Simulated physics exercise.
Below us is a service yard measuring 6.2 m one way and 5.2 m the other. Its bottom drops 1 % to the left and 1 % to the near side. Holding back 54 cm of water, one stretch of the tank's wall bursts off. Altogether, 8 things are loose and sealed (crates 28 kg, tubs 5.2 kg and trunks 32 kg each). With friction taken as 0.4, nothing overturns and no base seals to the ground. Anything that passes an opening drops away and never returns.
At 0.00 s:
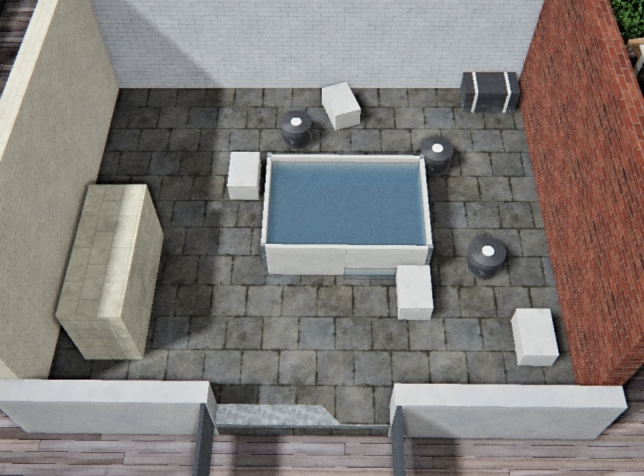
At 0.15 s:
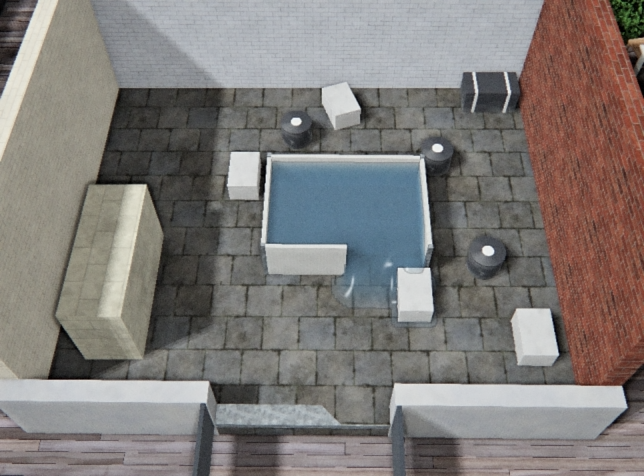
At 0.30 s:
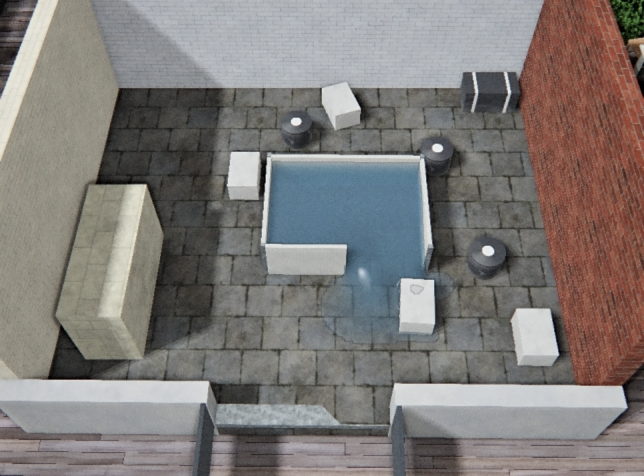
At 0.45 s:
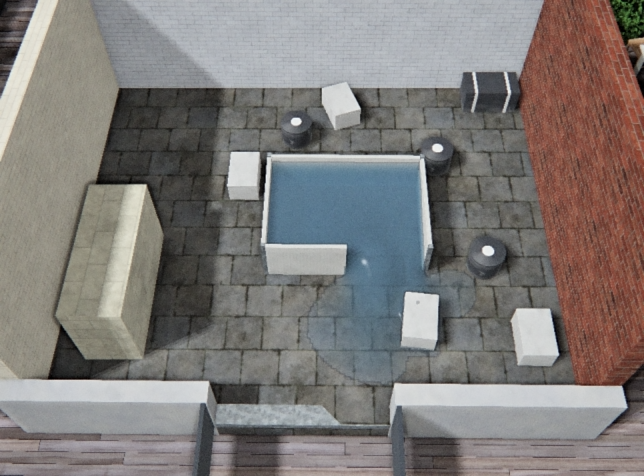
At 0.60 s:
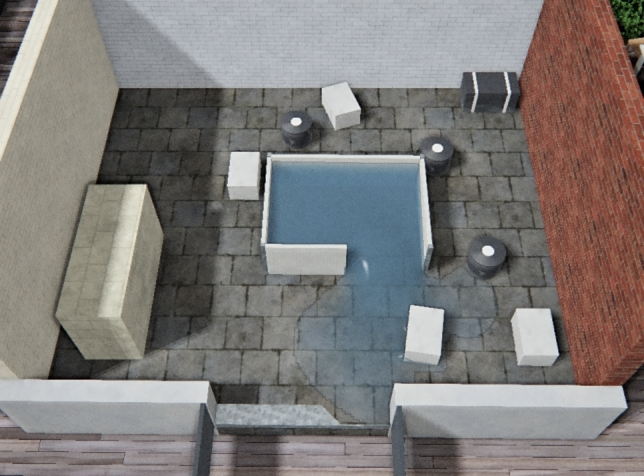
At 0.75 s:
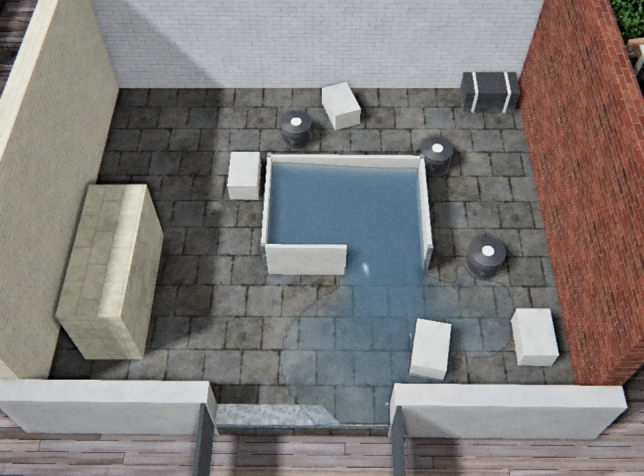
Water pours from a gap in the tank's near wall and pushes a white crate nearer.
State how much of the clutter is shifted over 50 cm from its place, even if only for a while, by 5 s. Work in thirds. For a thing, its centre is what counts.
The count will reach a third but not two thirds.
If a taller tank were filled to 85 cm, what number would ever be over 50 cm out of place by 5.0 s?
That would give 5.
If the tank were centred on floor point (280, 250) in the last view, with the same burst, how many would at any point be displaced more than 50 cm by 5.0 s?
0.
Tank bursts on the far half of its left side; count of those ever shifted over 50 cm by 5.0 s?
2.
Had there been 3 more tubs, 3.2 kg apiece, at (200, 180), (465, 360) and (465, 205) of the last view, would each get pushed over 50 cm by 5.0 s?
Note, in sequence: Under threshold; over threshold; over threshold.
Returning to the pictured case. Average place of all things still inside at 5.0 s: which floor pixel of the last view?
I'd say about (403, 163) in the last view.
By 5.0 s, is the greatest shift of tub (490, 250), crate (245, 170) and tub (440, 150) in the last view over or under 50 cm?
In order: Farther, not as far and not as far.
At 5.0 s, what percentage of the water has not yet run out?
Around 66 % of the water.
After 1.1 s 1 of 8 are over 50 cm from their spots; 0 afloat.
After 2.2 s 1 of 8 are over 50 cm from their spots; 1 afloat.
After 3.5 s 3 of 8 are over 50 cm from their spots; 0 afloat.
After 5.0 s 3 of 8 are over 50 cm from their spots, and 3 have been at some point; 1 afloat.
